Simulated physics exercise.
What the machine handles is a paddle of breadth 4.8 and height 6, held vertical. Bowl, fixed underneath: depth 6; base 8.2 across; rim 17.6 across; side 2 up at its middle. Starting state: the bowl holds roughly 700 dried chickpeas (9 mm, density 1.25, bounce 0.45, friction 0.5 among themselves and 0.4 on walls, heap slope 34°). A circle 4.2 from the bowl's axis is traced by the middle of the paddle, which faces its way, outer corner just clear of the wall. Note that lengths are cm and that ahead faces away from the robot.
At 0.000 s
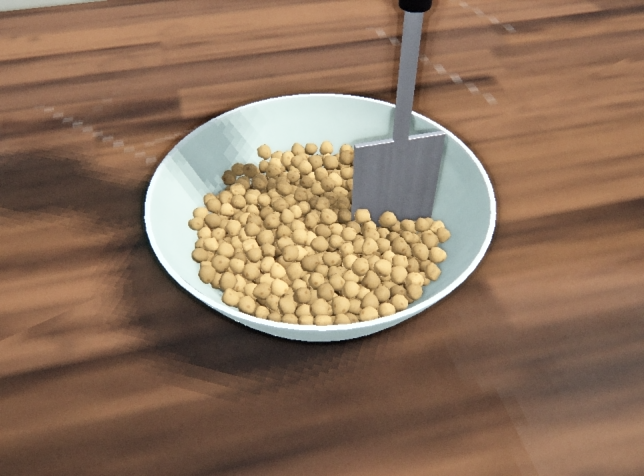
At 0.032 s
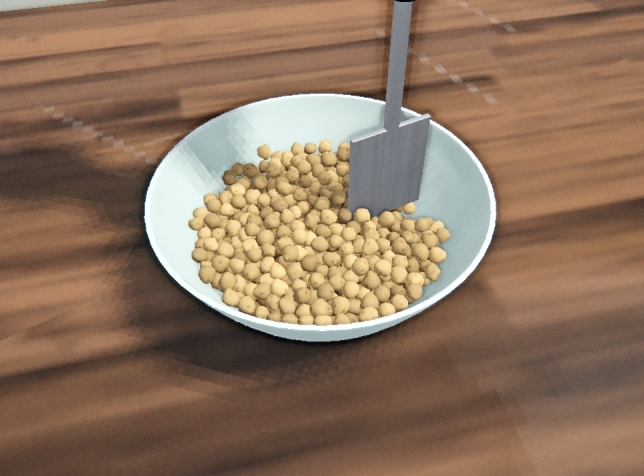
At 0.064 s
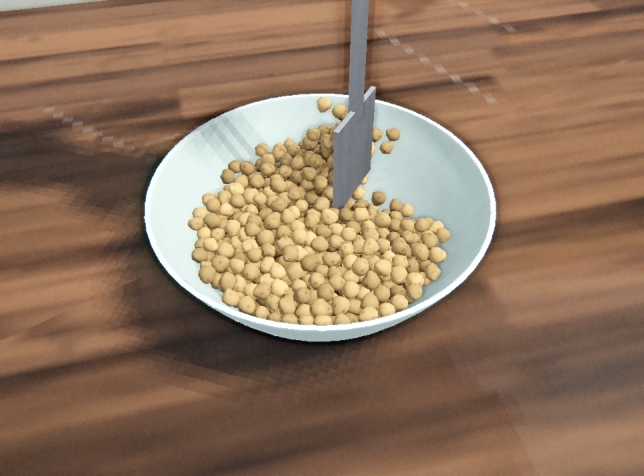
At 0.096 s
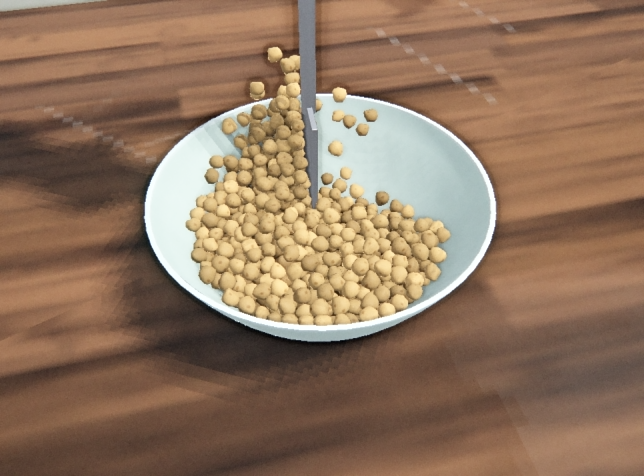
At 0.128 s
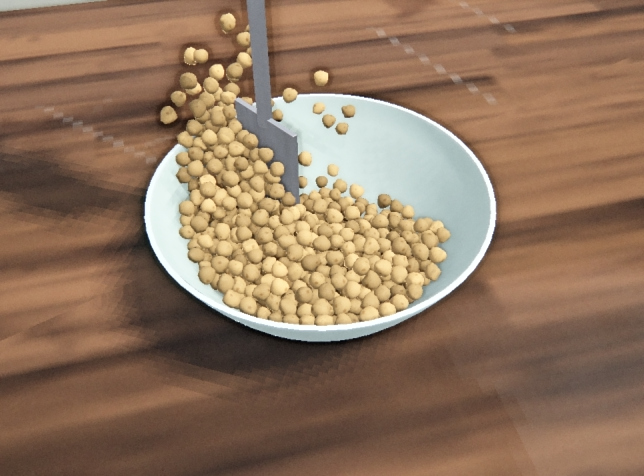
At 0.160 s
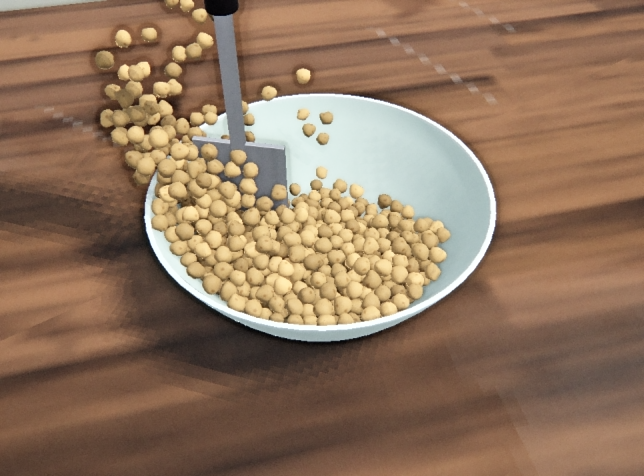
A grey, flat-bladed paddle on a thin shaft, upright at the right of the chickpeas, sweeps leftward through the back of a pale, wide bowl, turning edge-on and then broad again. Tan chickpeas pile up ahead of it at the left, and dozens fly up and out over the back-left rim. The brown wood-grain surface is seen from above at a slant, by a camera that stays still.
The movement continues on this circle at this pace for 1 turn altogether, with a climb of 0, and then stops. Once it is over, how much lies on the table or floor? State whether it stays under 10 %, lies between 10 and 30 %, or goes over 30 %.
It goes over 30 %.
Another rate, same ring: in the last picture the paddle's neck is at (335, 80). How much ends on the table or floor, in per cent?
Close to 15 in a hundred.
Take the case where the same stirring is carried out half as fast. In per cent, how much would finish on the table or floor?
20 %.
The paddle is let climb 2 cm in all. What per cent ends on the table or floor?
I'd put it at about 20 per cent.
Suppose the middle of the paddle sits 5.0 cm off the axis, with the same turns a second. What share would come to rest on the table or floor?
It would be close to 15 per cent then.
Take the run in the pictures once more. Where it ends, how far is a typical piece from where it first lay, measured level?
8 cm.
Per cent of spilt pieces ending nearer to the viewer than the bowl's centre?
Around 60 percent of the pieces.
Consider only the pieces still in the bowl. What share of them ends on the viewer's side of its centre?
It comes to near 35 percent.
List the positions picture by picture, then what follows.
The first frame shows the paddle neck at (403, 114), 0° round; upper third of the load around (309, 228), from x 195 to 440, top at y 150; 697 in the bowl.
The second frame shows the paddle neck at (394, 103), 14° round; upper third of the load around (311, 228), from x 195 to 440, top at y 145.
The third frame shows the paddle neck at (357, 84), 49° round; upper third of the load around (311, 218), from x 195 to 440, top at y 105.
The fourth frame shows the paddle neck at (308, 79), 85° round; upper third of the load around (284, 203), from x 195 to 440, top at y 55; 695 in the bowl, 2 in flight or on the tool.
The fifth frame shows the paddle neck at (263, 92), 121° round; upper third of the load around (244, 192), from x 170 to 440, top at y 20; 683 in the bowl, 14 in flight or on the tool.
The sixth frame shows the paddle neck at (235, 117), 156° round; upper third of the load around (208, 204), from x 105 to 440, top at y 0; 659 in the bowl, 38 in flight or on the tool.
After 0.23 s, 229° round, highest piece 12 above the table; 589 in the bowl, 1 on the table or floor, 107 in flight or on the tool.
After 0.29 s, 301° round, highest piece 13 above the table; 519 in the bowl, 33 on the table or floor, 145 in flight or on the tool.
After 0.52 s, 0° round, highest piece 7 above the table; 429 in the bowl, 266 on the table or floor, 2 in flight or on the tool.
After 1.22 s, 0° round, highest piece 5 above the table; 429 in the bowl, 268 on the table or floor.
In the end, 429 in the bowl, 268 on the table or floor. That is 38 % on the table or floor.
